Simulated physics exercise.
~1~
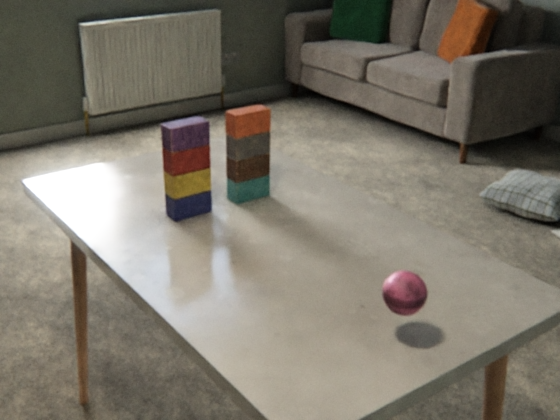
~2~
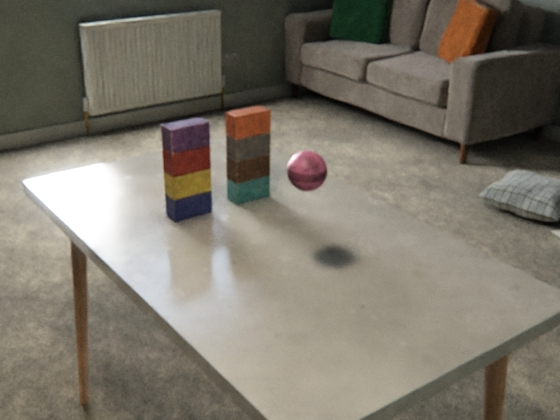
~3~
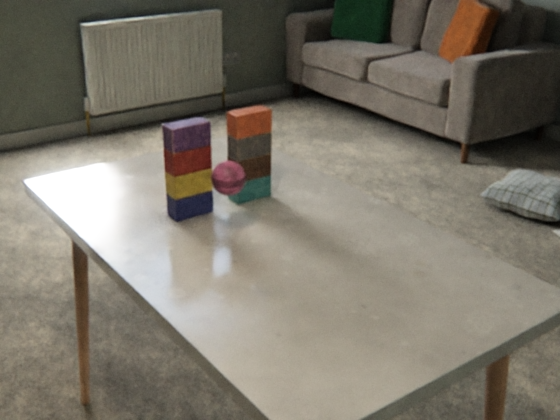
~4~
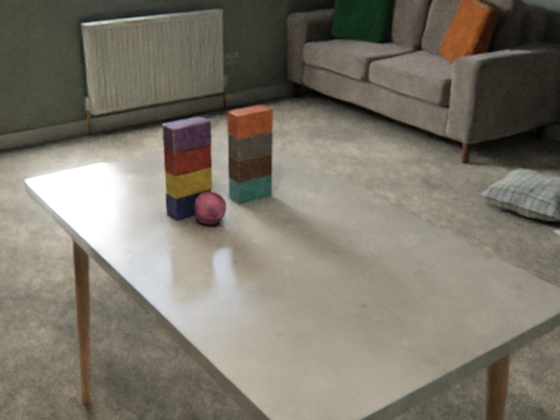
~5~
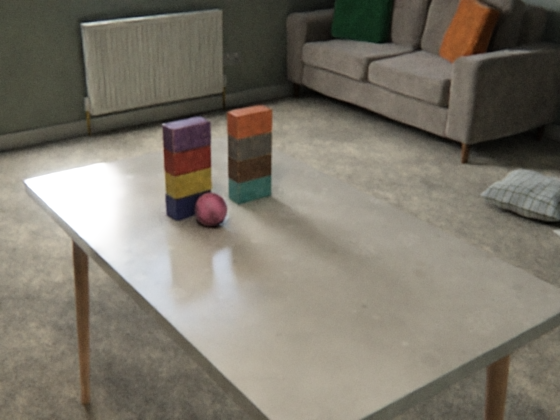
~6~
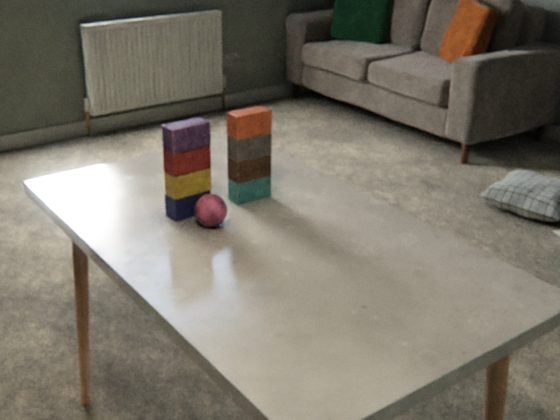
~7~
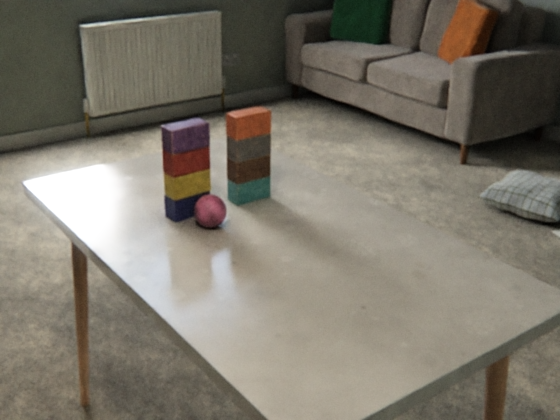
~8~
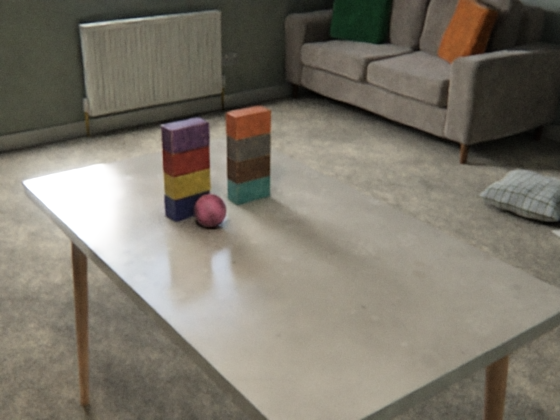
Table with two stacks of coloured blocks standing firm as a pink ball flies in leftward, drops and rests beside them.
